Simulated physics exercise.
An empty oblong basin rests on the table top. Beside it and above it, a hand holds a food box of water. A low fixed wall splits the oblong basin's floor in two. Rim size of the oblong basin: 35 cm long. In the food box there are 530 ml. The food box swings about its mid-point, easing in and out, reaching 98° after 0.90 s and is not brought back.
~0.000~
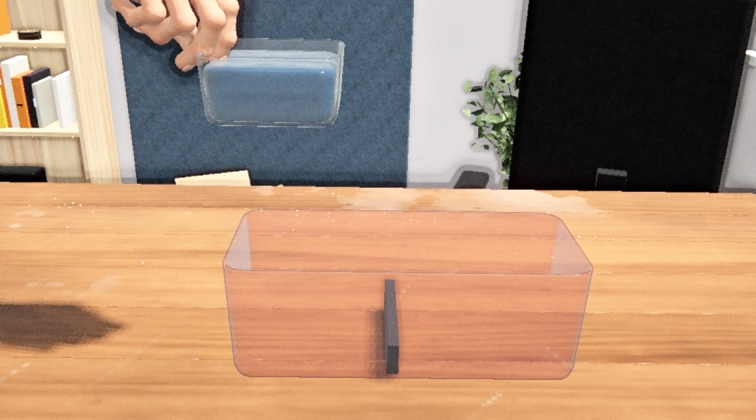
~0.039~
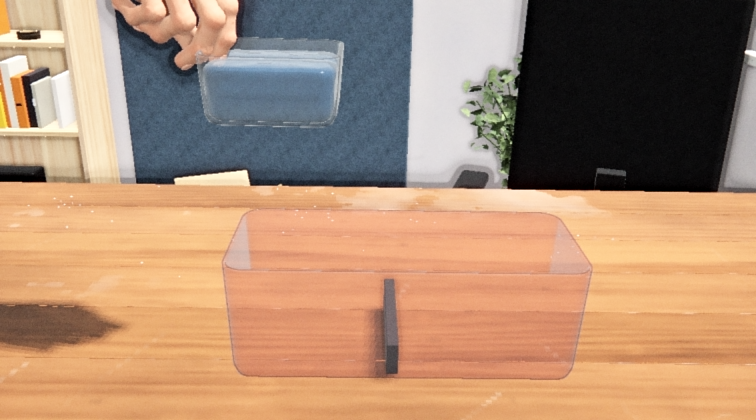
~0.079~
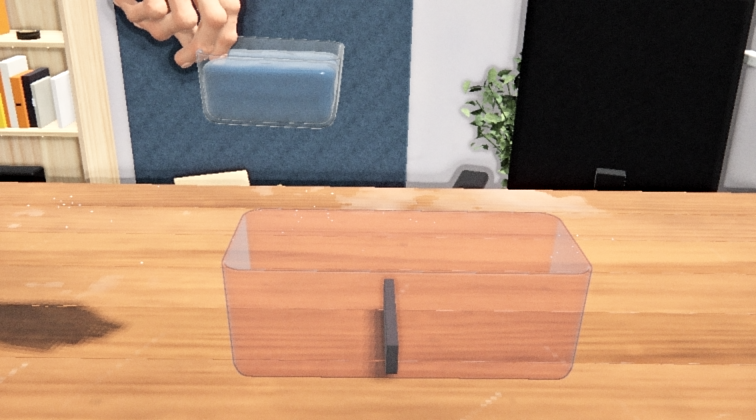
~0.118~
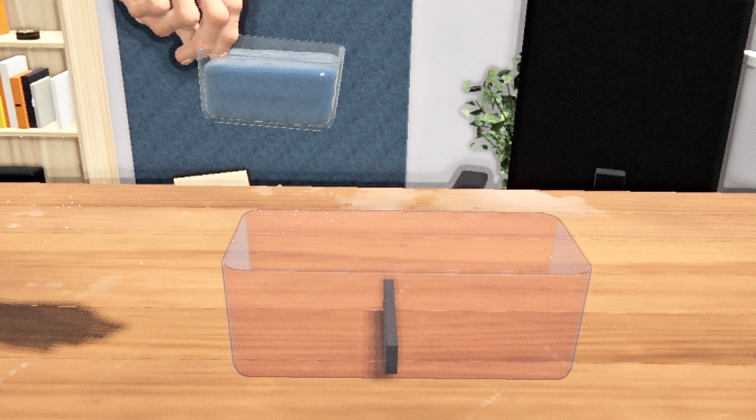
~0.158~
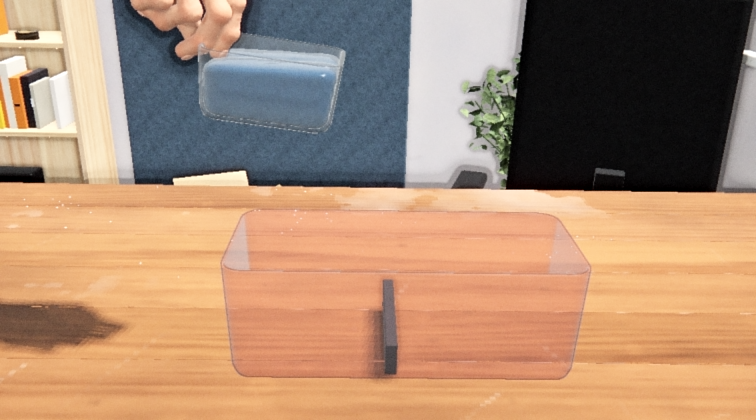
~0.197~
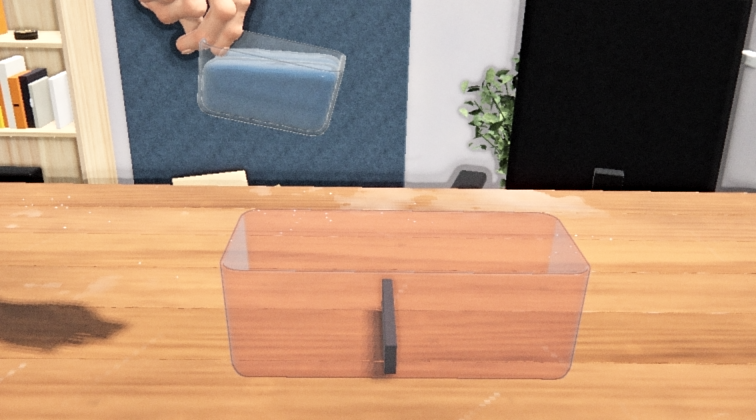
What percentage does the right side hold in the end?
About 70 per cent.
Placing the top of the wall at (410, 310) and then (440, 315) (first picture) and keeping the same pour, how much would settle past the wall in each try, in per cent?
I'd say 60 percent on the first go, 10 percent on the next.
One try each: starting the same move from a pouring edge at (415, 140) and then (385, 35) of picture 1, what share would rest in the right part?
Around 90 per cent first, around 85 per cent next.
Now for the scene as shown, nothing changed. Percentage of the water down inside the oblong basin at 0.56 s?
Close to 10 in a hundred.
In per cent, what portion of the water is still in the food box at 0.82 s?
Near 9 percent, more or less.
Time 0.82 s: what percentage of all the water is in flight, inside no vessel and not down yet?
I'd say some 10 per cent is in the air.
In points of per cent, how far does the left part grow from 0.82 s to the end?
It comes to some 16 per cent.
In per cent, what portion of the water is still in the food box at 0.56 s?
Still held: Roughly 46 % of the total.
Then, 0.56 s in, the tilt is 67° and 47 per cent is still to pour, 3 is left of the wall and 8 right of it.
Then, 0.82 s in, the tilt is 96° and 9 per cent is still to pour, 13 is left of the wall and 69 right of it.
Then, 1.10 s in, the tilt is 98° and 1 per cent is still to pour, 27 is left of the wall and 70 right of it.
Then, 1.40 s in, the tilt is 98° and 0 per cent is still to pour, 29 is left of the wall and 70 right of it.
Finally, 29 per cent lies left of the wall, 70 right of it and 1 outside.
